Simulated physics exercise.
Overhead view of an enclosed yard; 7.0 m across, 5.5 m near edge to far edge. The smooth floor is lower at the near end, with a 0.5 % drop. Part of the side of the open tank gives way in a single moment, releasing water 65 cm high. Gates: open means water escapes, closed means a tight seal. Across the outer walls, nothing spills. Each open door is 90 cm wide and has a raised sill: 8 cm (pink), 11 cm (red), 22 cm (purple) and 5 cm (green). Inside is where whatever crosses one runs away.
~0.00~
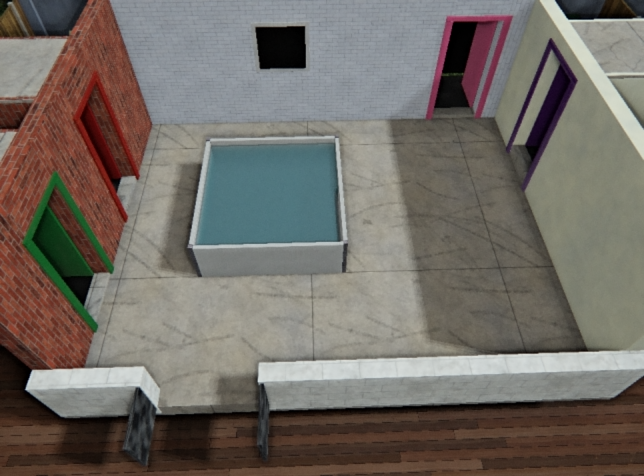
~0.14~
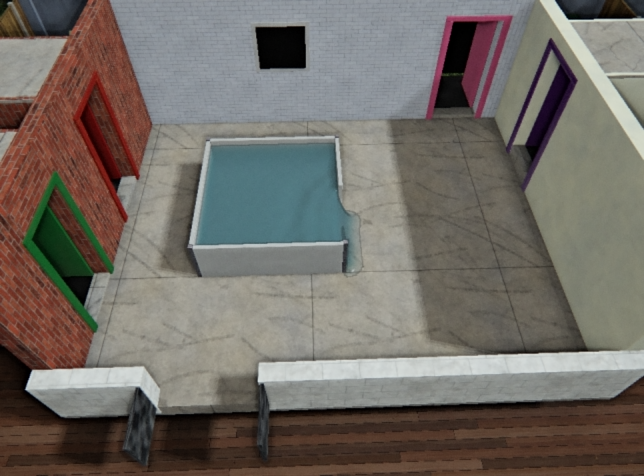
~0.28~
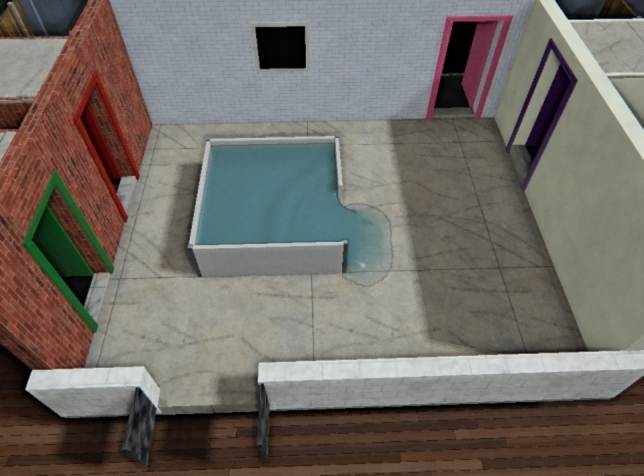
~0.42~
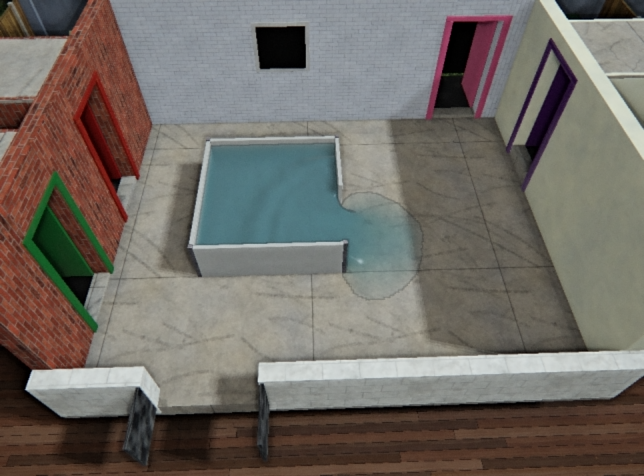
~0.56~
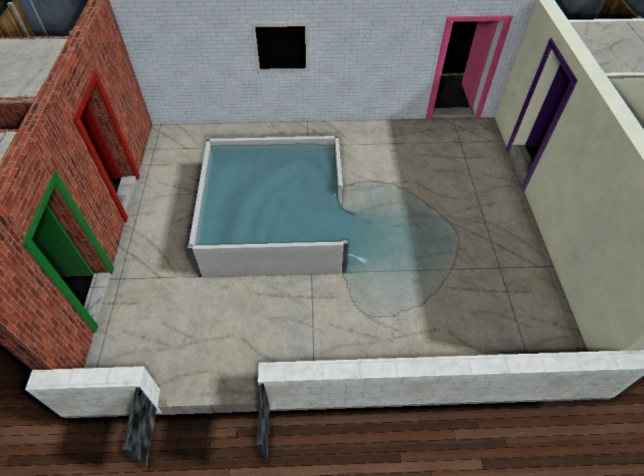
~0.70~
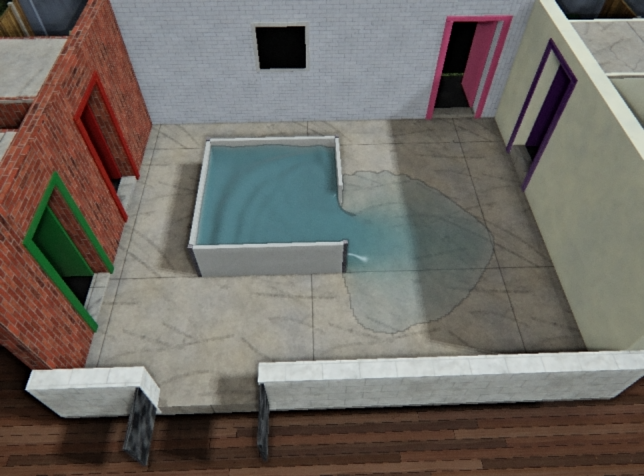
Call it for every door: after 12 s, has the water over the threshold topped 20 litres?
Pink door topped, red door not topped, purple door not topped, green door topped.
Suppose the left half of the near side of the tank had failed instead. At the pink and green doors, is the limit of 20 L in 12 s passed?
Then: Pink under, green over.
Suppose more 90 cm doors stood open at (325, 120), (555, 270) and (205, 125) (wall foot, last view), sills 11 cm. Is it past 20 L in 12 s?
Check each in turn: The first fails, the second succeeds, the third fails.
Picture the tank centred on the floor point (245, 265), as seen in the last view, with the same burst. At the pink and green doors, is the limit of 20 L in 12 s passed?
For the pink door, the amount is too high; for the green door, the amount is acceptable.
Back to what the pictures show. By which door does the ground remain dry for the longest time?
Answer: The red door.
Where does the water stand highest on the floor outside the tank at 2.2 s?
Position: About (591, 361).
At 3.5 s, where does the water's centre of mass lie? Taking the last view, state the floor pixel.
The water's centre is around (386, 236).
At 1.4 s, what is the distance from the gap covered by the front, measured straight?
I'd say close to 3.8 m.
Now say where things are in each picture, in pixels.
Still water, 65 cm deep, in the open tank at (271, 190), in the first frame.
Water pours out at (340, 233) and has run 0.6 m, to (349, 214); typically 9 cm deep outside, 65 cm at the open tank's back, in the second frame.
The front is at (377, 213), 0.9 m from the gap at (340, 234); 1.0 m2 of floor is under water; 65 cm left at the back of the open tank, in the third frame.
The front is at (413, 223), 1.3 m from the gap at (340, 234); 2.1 m2 of floor is under water; 65 cm left at the back of the open tank, in the fourth frame.
Water pours out at (340, 234) and has run 1.9 m, to (450, 230); typically 6 cm deep outside, 65 cm at the open tank's back, in the fifth frame.
Water pours out at (340, 234) and has run 2.5 m, to (489, 240); typically 5 cm deep outside, 61 cm at the open tank's back, in the sixth frame.
After 1.4 s water covers 35 % of the floor and is deepest (38 cm) near (349, 253); pink door not reached, red door not reached, purple door not reached, green door not reached.
After 2.2 s water covers 40 % of the floor and is deepest (46 cm) near (591, 361); pink door not reached, red door not reached, purple door 19 cm at the sill, 0 L in, green door not reached.
After 3.5 s water covers 45 % of the floor and is deepest (28 cm) near (535, 248); pink door 18 cm at the sill, 18 L in, red door not reached, purple door 15 cm at the sill, 0 L in, green door not reached.
After 7.0 s water covers 90 % of the floor and is deepest (18 cm) near (583, 374); pink door 17 cm at the sill, 144 L in, red door not reached, purple door 12 cm at the sill, 0 L in, green door 10 cm at the sill, 1 L in.
After 12.0 s water covers 100 % of the floor and is deepest (14 cm) near (123, 233); pink door 9 cm at the sill, 198 L in, red door 9 cm at the sill, 0 L in, purple door 8 cm at the sill, 0 L in, green door 12 cm at the sill, 69 L in.
